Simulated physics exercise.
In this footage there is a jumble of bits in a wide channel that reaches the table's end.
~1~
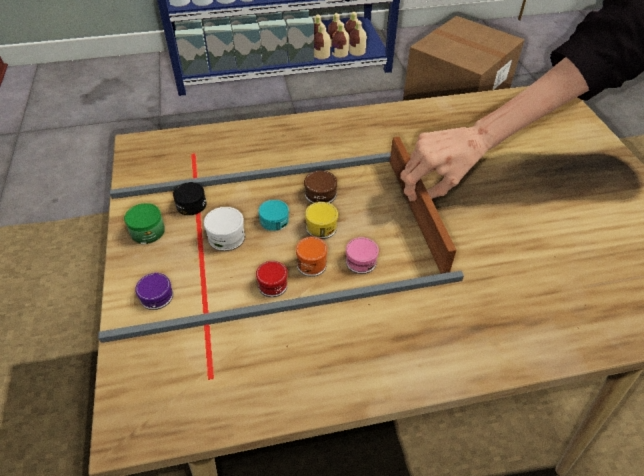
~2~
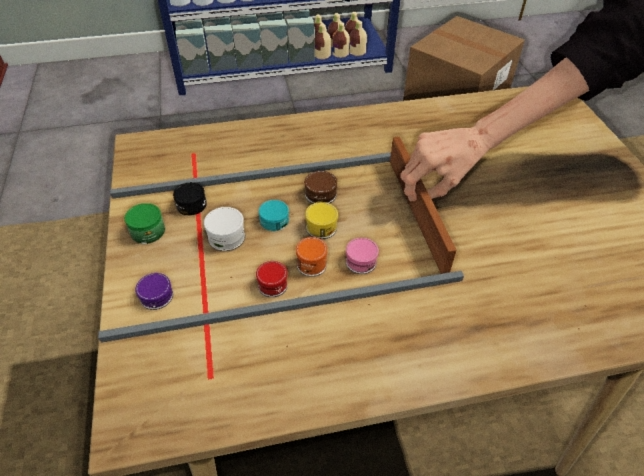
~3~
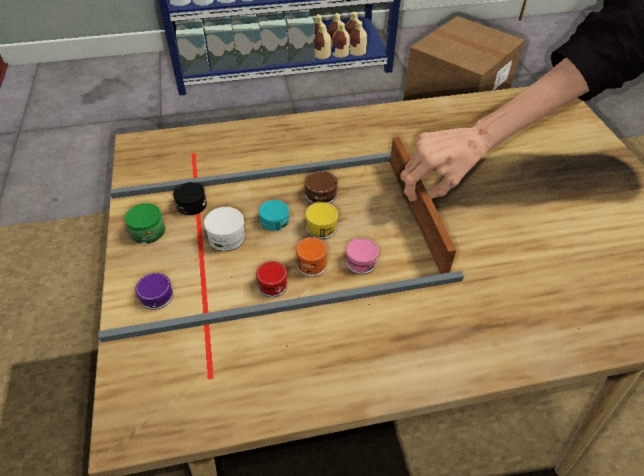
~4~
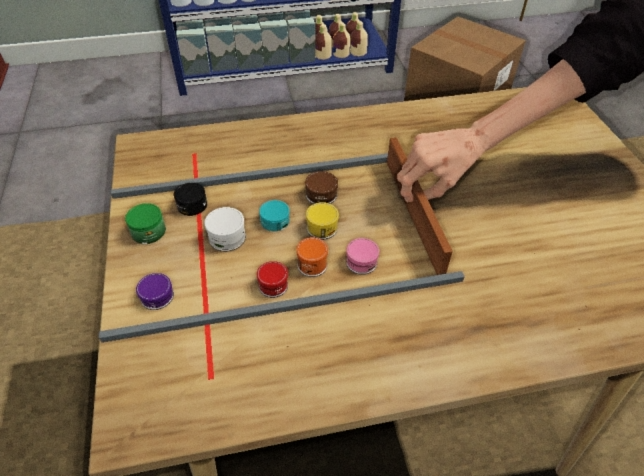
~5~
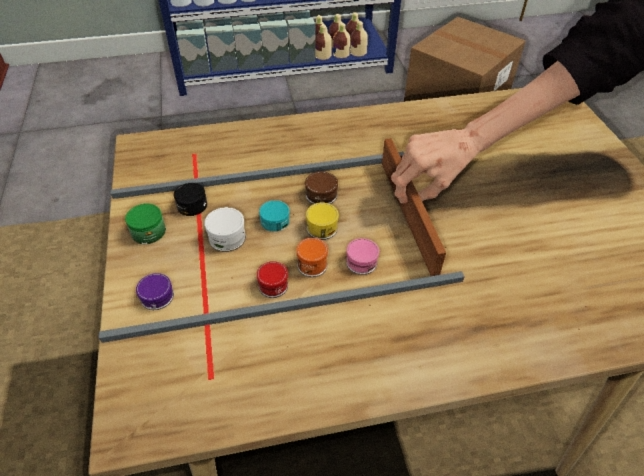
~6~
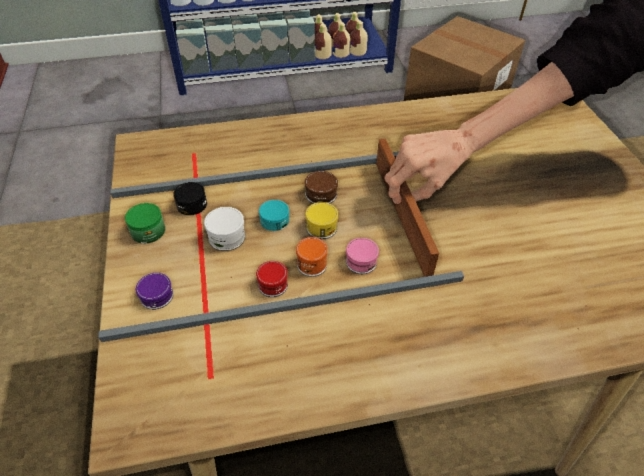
A hand slid an upright wooden board slightly left between two gray rails on a wooden table, while the scattered colorful little tubs near the red line stayed where they were, untouched.
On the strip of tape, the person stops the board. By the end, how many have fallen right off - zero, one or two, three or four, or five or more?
Every piece stays.
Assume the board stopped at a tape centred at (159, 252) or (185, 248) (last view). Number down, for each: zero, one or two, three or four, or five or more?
The first spot gives 1 or 2 and the second gives not one.
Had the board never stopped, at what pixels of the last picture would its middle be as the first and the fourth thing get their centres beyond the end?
At (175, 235) for the first, at (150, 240) for the fourth.
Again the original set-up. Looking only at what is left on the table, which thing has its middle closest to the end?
Ending up nearest is the green tub.
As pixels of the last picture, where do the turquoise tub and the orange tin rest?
Listed in order, first is (183, 219) and the other is (165, 261).
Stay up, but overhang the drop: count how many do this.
I'd say 0 of them.
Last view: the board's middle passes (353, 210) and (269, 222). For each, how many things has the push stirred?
Counting first: 1, next 7.
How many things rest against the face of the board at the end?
4 touch it.
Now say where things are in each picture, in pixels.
Green tub (145, 224); purple tin (155, 291); black tub (190, 199); board (419, 201); tape (201, 246), in the first picture.
Purple tin (155, 291); red tin (272, 279), in the second picture.
Black tub (190, 199); orange tin (312, 257), in the third picture.
Green tub (146, 224); yellow tin (322, 221), in the fourth picture.
Purple tin (155, 292); board (410, 203), in the fifth picture.
Green tub (146, 223); purple tin (155, 291); black tub (191, 199); board (404, 203); tape (201, 246), in the sixth picture.
Soon after, none off yet; green tub at rest near (146, 223); purple tin at rest near (155, 291); black tub at rest near (191, 199).
After that, none off yet; green tub at rest near (146, 223); purple tin at rest near (155, 291); black tub moving near (184, 200).
In the end, the number that fall off is zero.
